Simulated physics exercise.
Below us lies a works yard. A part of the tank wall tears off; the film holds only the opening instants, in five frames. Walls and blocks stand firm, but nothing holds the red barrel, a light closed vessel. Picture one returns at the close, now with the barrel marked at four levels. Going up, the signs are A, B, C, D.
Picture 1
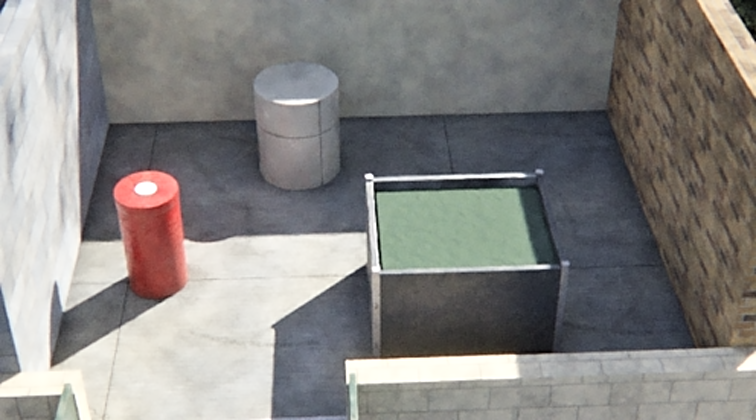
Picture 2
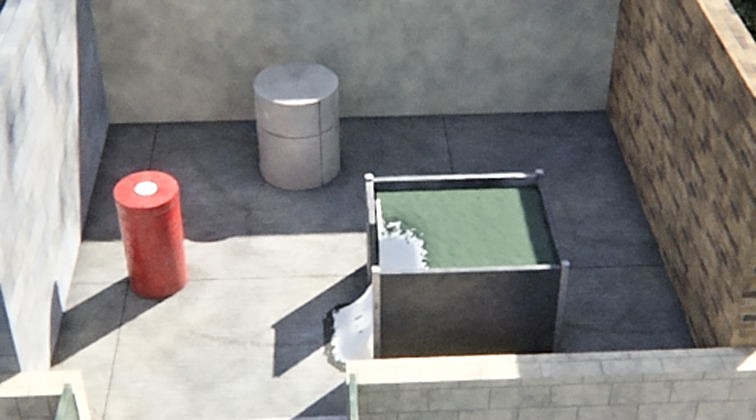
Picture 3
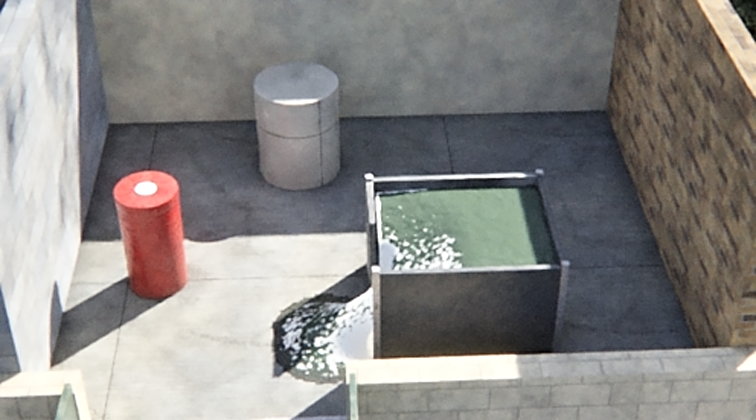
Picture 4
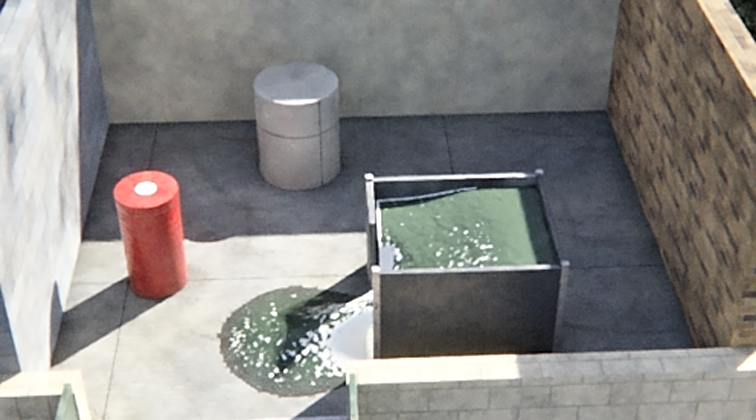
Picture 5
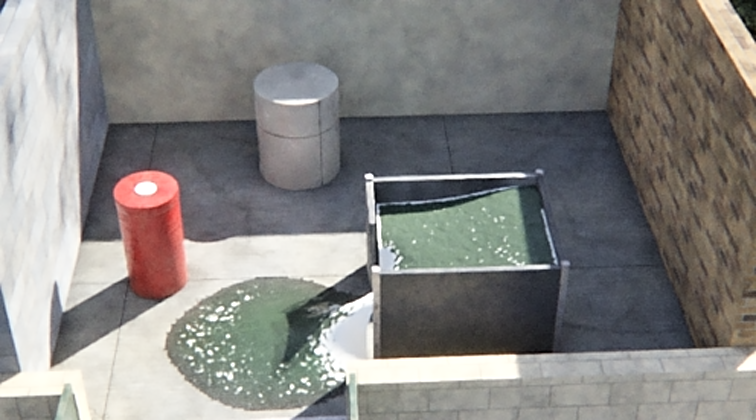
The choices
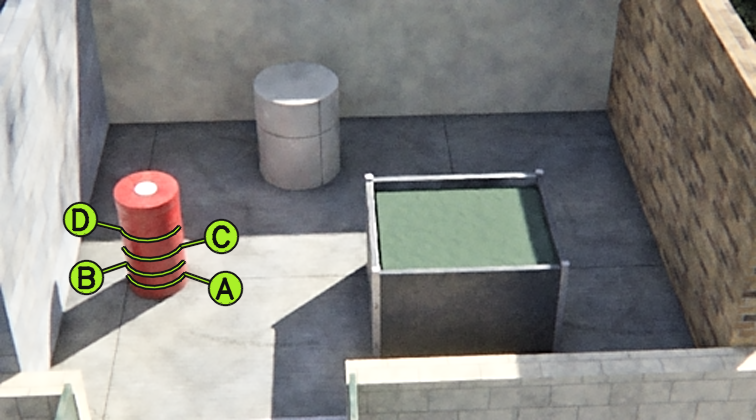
A tank of green water pours from its left side, spreading across the yard.
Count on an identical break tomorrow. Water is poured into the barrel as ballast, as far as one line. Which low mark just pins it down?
The limit is B.
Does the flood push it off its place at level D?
No.
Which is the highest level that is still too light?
That would be A.
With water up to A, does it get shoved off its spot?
Yes, it does.
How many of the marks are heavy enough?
Three.
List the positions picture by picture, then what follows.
The first frame shows lid of the red barrel at (146, 189); tank full, its middle at (462, 228); open gate at (214, 371).
In the second frame, 1 % of the ground under water, its edge towards the barrel at (345, 308).
In the third frame, 3 % of the ground under water, its edge towards the barrel at (291, 315).
In the fourth frame, 6 % of the ground under water, its edge towards the barrel at (237, 322).
The fifth frame shows lid of the red barrel at (146, 189); 9 % of the ground under water, its edge towards the barrel at (216, 298).
In lime, A at (154, 287); B at (152, 275); C at (150, 259); D at (147, 240); from the bottom up A, B, C, D.
With A, it is pushed about twice its own width away.
With B, it shifts by a finger or two and stays.
With C, it does not move.
With D, it does not move.
